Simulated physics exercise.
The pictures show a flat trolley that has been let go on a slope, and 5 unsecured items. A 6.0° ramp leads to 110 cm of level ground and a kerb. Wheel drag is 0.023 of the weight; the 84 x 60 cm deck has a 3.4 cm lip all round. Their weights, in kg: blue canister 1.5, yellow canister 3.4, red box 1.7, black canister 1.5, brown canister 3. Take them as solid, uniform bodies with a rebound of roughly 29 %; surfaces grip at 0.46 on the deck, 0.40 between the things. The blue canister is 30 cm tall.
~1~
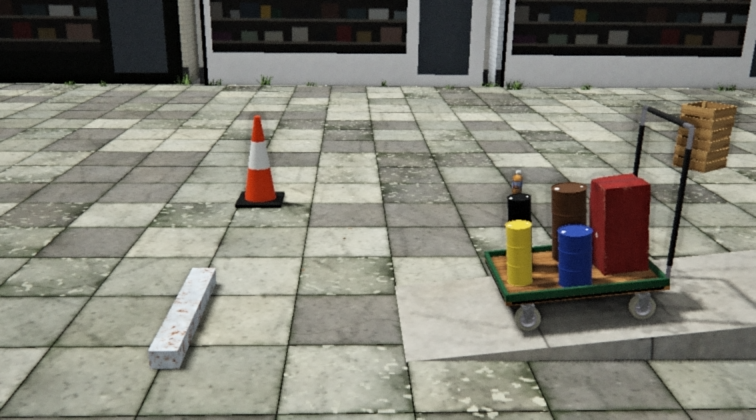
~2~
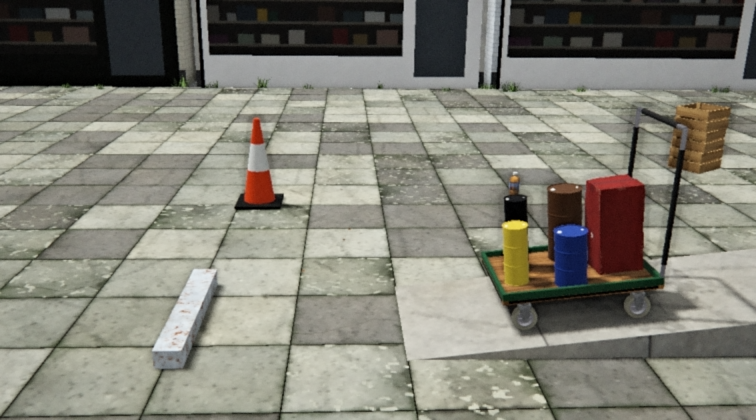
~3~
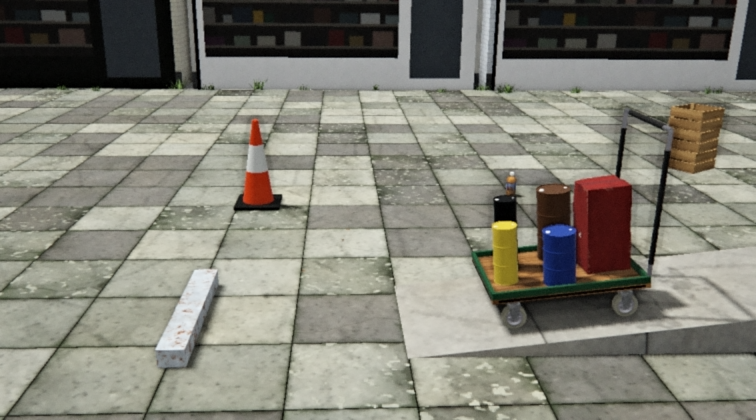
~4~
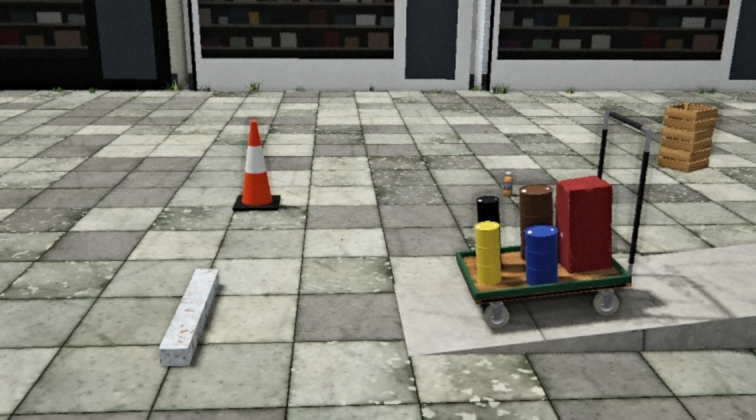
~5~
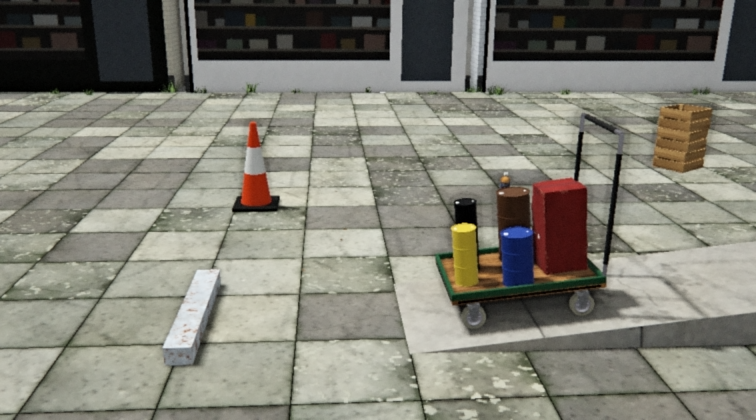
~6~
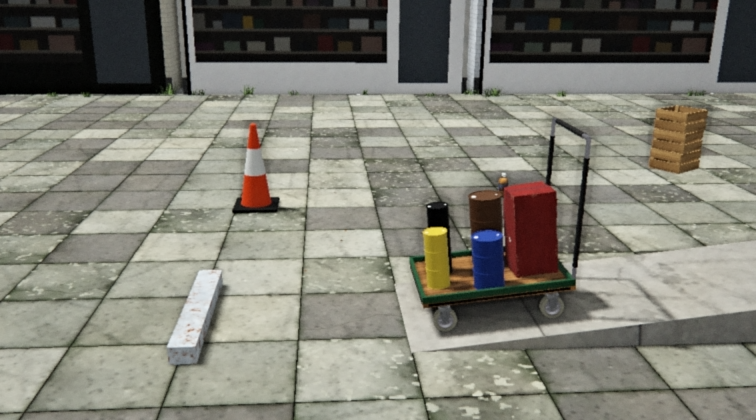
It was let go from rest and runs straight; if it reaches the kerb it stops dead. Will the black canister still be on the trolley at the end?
The black canister gets thrown off.
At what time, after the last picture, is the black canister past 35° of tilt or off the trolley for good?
Near 1.4 s.
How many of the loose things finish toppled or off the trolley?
2 of them.
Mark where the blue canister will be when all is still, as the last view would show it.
Near (245, 274).
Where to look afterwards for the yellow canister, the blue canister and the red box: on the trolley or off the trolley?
The yellow canister finishes off the trolley; the blue canister is still on the trolley; the red box ends on the trolley.
Then, 0.70 s on from there, 49 cm left to run.
Then, 1.30 s on from there, trolley at the kerb; black canister 16° off its base near (211, 245); yellow canister 15° off its base; brown canister moved 9 cm.
Then, 1.60 s on from there, trolley at the kerb; black canister now off the trolley; yellow canister 32° off its base; red box moved 11 cm.
Then, 2.10 s on from there, trolley at the kerb; yellow canister now off the trolley; red box moved 11 cm; blue canister moved 10 cm.
In the end, off the trolley, yellow canister and black canister; not toppled but over 10 cm from the start, blue canister and red box; brown canister under 10 cm from the start. At the end, from the last picture's camera, black canister near (174, 283).
